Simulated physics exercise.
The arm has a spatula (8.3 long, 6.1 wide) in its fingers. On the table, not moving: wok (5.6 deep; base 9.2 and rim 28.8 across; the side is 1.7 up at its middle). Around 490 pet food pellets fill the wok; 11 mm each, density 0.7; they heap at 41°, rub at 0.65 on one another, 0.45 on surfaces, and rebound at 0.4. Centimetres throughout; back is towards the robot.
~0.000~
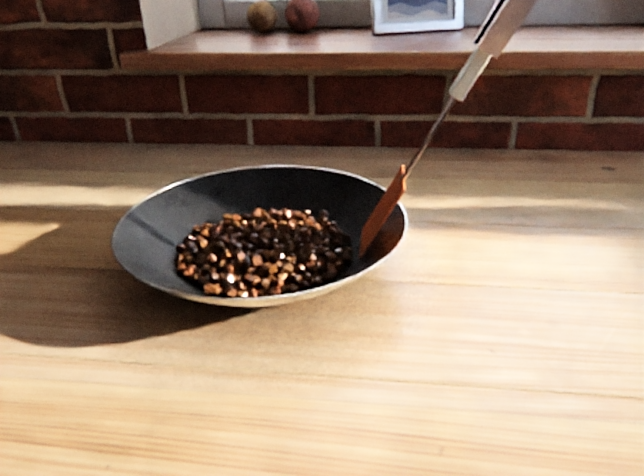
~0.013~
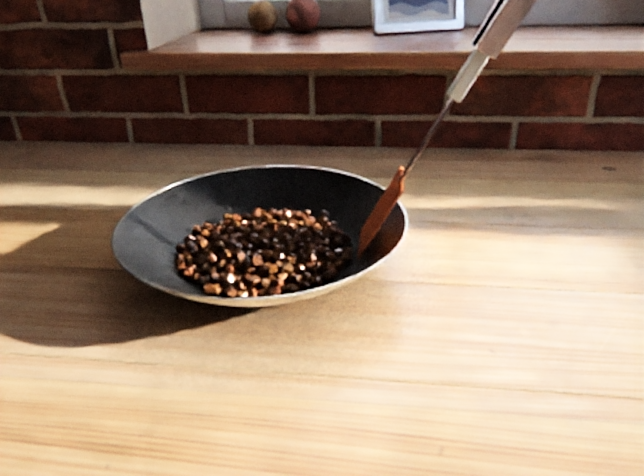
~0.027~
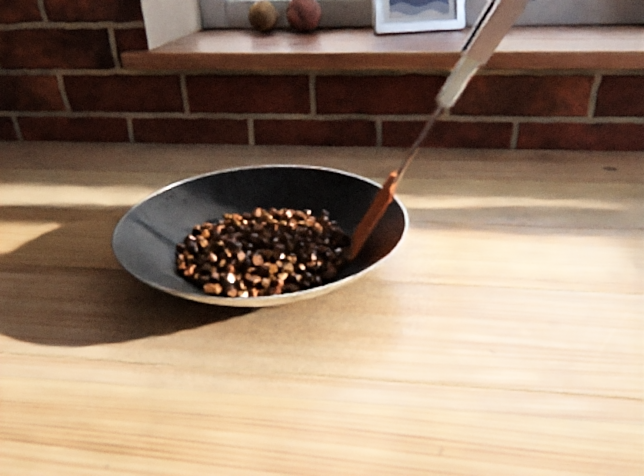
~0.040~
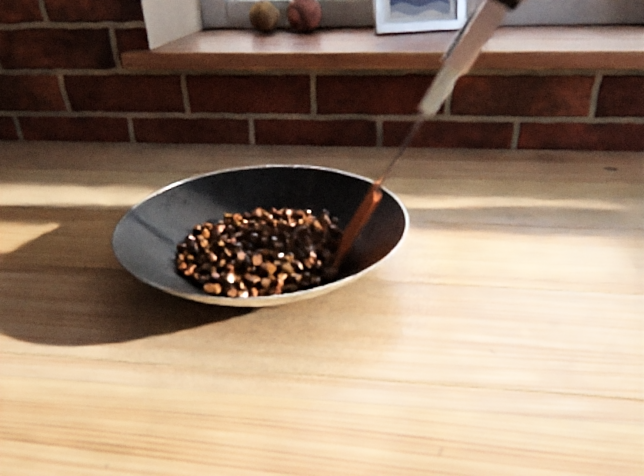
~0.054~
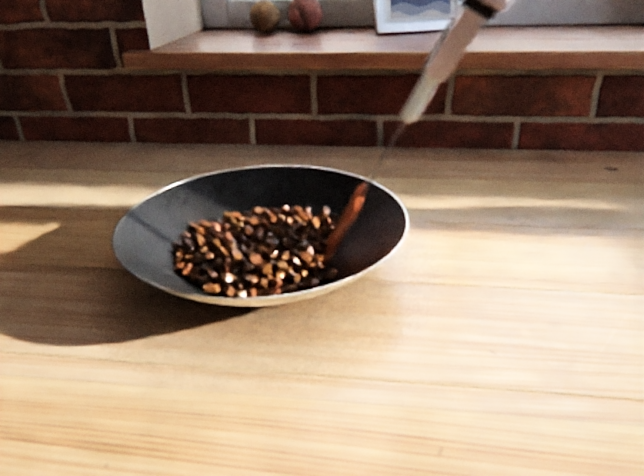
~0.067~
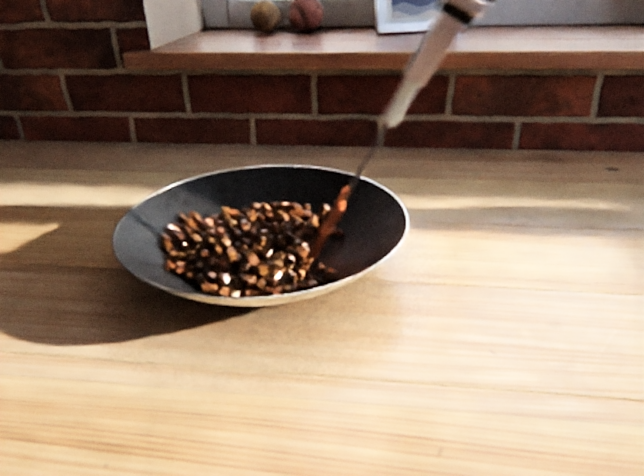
A robot arm's pale, slim end reaches in from the upper right over a light wooden table, seen from slightly above, with a red brick wall and windowsill behind. It holds a reddish-brown spatula in a dark, wide wok heaped with brown and black pellets. The spatula sweeps left from the right side, nudging the pellets leftward, while the wok and camera stay still.
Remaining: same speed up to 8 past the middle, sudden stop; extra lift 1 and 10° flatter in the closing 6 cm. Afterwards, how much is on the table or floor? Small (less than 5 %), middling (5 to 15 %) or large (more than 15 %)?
Share on the table or floor: Large (more than 15 %).
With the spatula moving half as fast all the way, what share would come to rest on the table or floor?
It would be near 10 per cent.
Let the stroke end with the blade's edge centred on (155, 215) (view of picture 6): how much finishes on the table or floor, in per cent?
About 40 per cent.
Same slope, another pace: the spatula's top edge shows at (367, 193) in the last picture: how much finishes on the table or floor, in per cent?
Some 15 per cent.
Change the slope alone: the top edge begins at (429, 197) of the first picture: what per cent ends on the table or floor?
Some 25 per cent.
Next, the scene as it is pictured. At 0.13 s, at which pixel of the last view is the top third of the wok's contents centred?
At about (201, 226).
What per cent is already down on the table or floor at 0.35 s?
Some 20 per cent.
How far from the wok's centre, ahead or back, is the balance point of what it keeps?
Some 3.0 cm ahead.
By 0.10 s, sloping 62°, highest piece 6 above the table; 487 in the wok.
By 0.13 s, sloping 59°, highest piece 8 above the table; 484 in the wok, 3 on the blade or in flight.
By 0.35 s, sloping 52°, highest piece 9 above the table; 320 in the wok, 109 on the table or floor, 58 on the blade or in flight.
By 1.40 s, sloping 52°, highest piece 6 above the table; 319 in the wok, 168 on the table or floor.
Final count, 319 in the wok, 168 on the table or floor. That is 34 % on the table or floor.
